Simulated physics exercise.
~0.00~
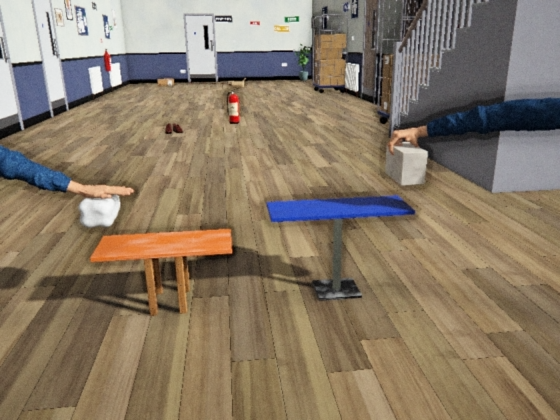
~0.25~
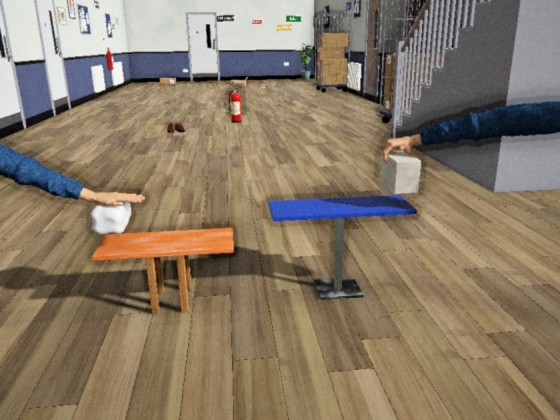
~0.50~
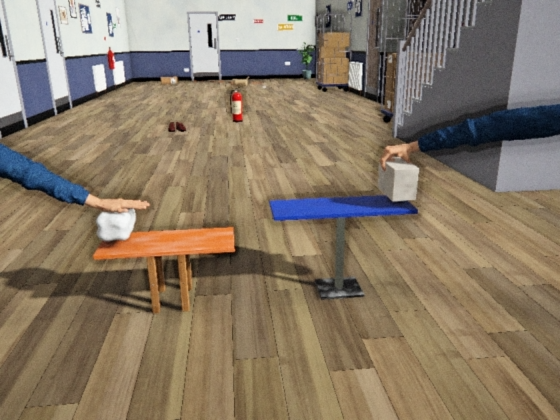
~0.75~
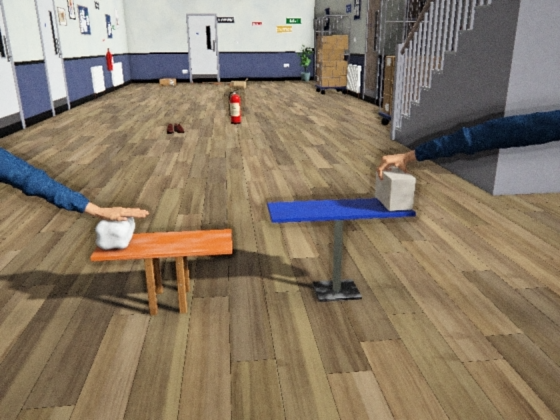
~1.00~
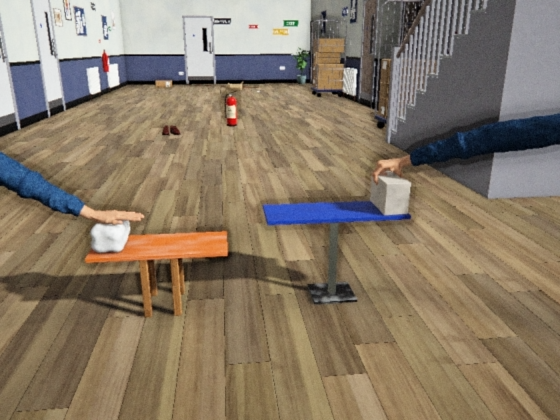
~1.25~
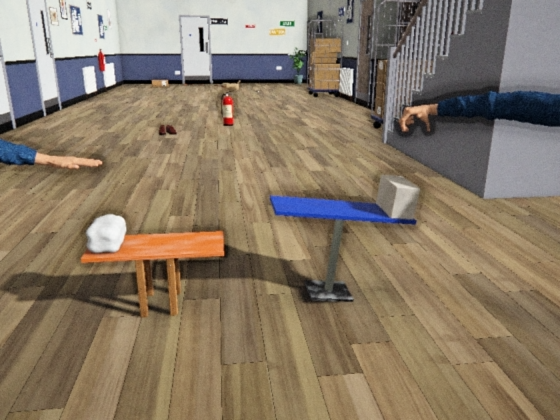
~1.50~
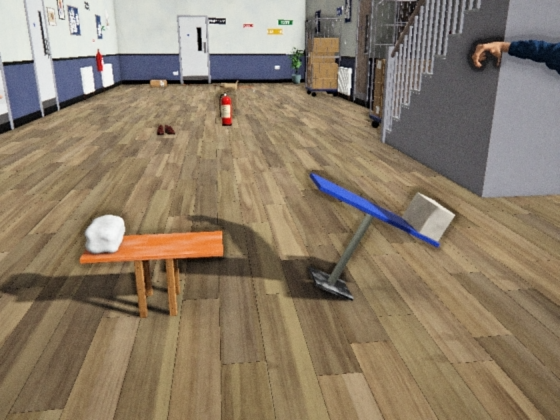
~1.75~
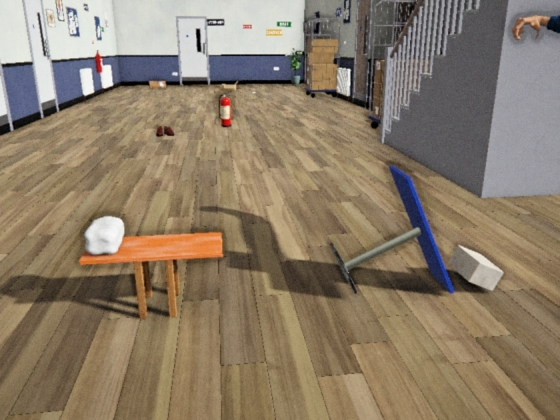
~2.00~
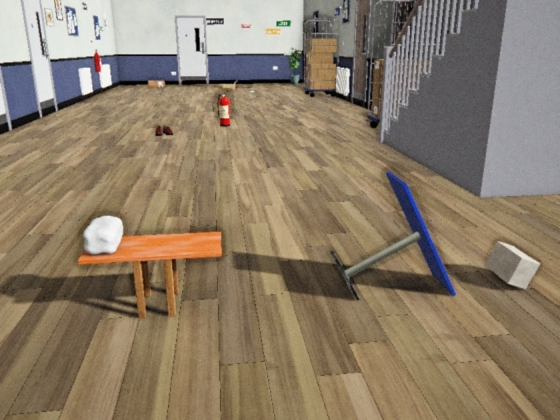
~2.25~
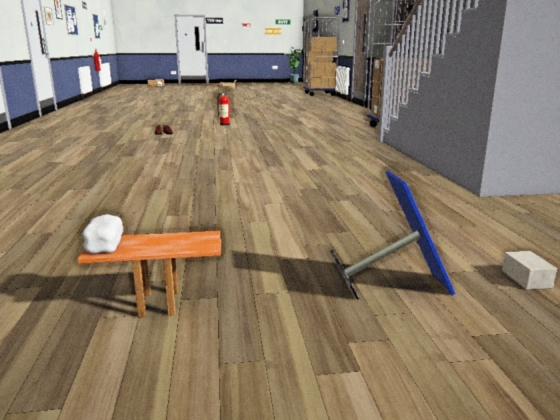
Two hands set objects on two small tables and let go, and only the blue one topples.
